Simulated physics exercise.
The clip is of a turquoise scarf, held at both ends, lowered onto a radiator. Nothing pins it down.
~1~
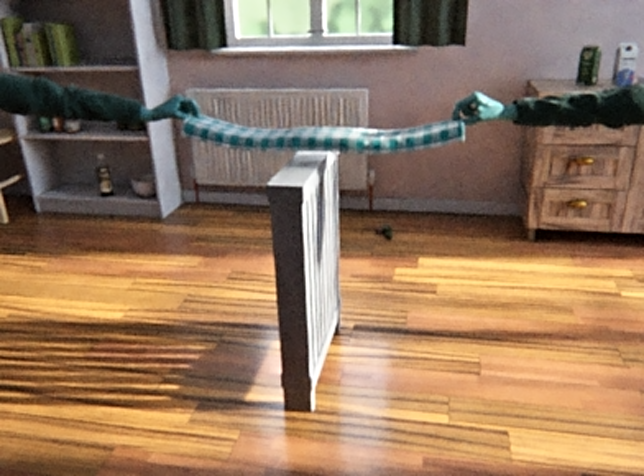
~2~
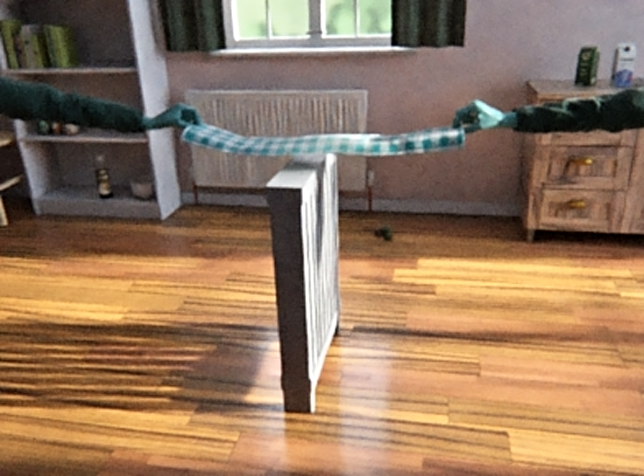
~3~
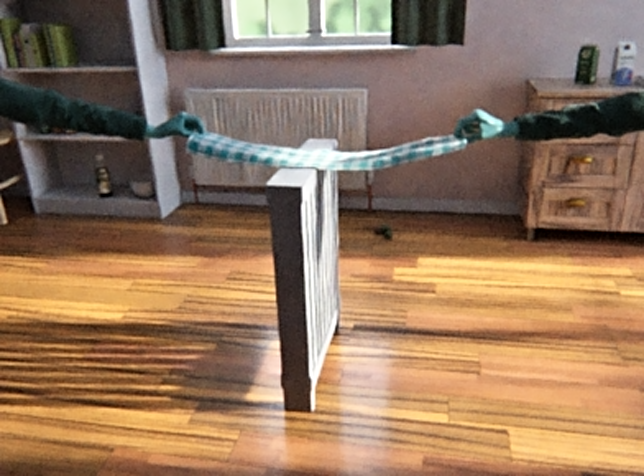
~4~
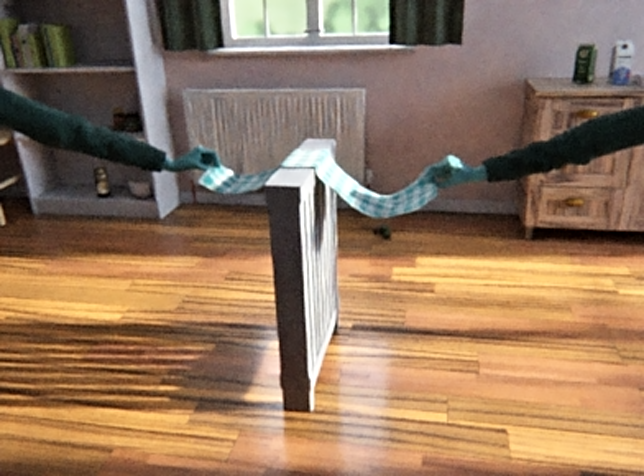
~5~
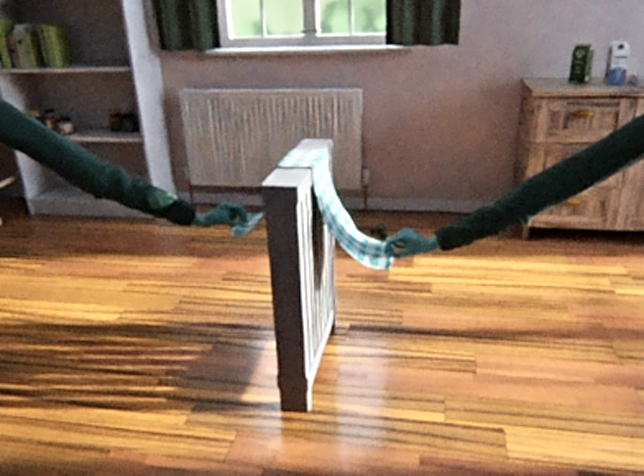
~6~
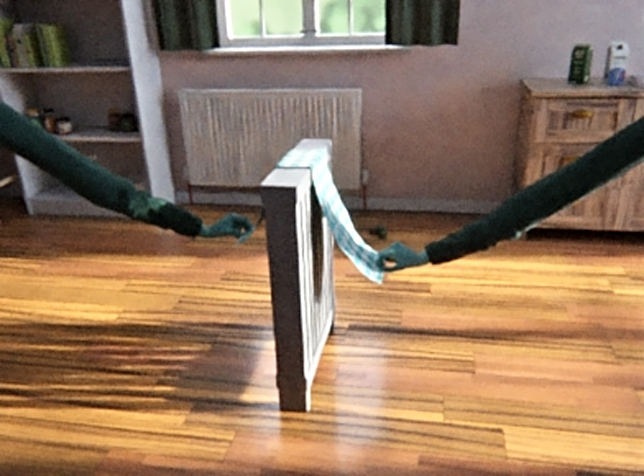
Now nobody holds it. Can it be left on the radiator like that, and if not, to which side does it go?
Outcome: The turquoise scarf keeps its place.
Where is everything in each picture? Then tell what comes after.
The first picture shows left end (186, 137); right end (459, 141); top of the radiator (285, 189).
The second picture shows left end (185, 142); right end (459, 148).
The third picture shows left end (190, 153); right end (460, 150); top of the radiator (284, 189).
The fourth picture shows left end (202, 185); right end (434, 199).
The fifth picture shows left end (234, 236); right end (386, 271).
The sixth picture shows left end (239, 244); right end (376, 282); both sides about alike.
Then, 0.16 s later than the last view, scarf hanging on both sides, left end near (259, 243), right end near (368, 278).
Then, 0.28 s later than the last view, scarf hanging on both sides, left end near (289, 250), right end near (330, 285).
Then, 0.84 s later than the last view, scarf hanging on both sides, left end near (289, 250), right end near (323, 286).
Finally, scarf hanging on both sides, left end near (289, 250), right end near (322, 286). The turquoise scarf stays on top.
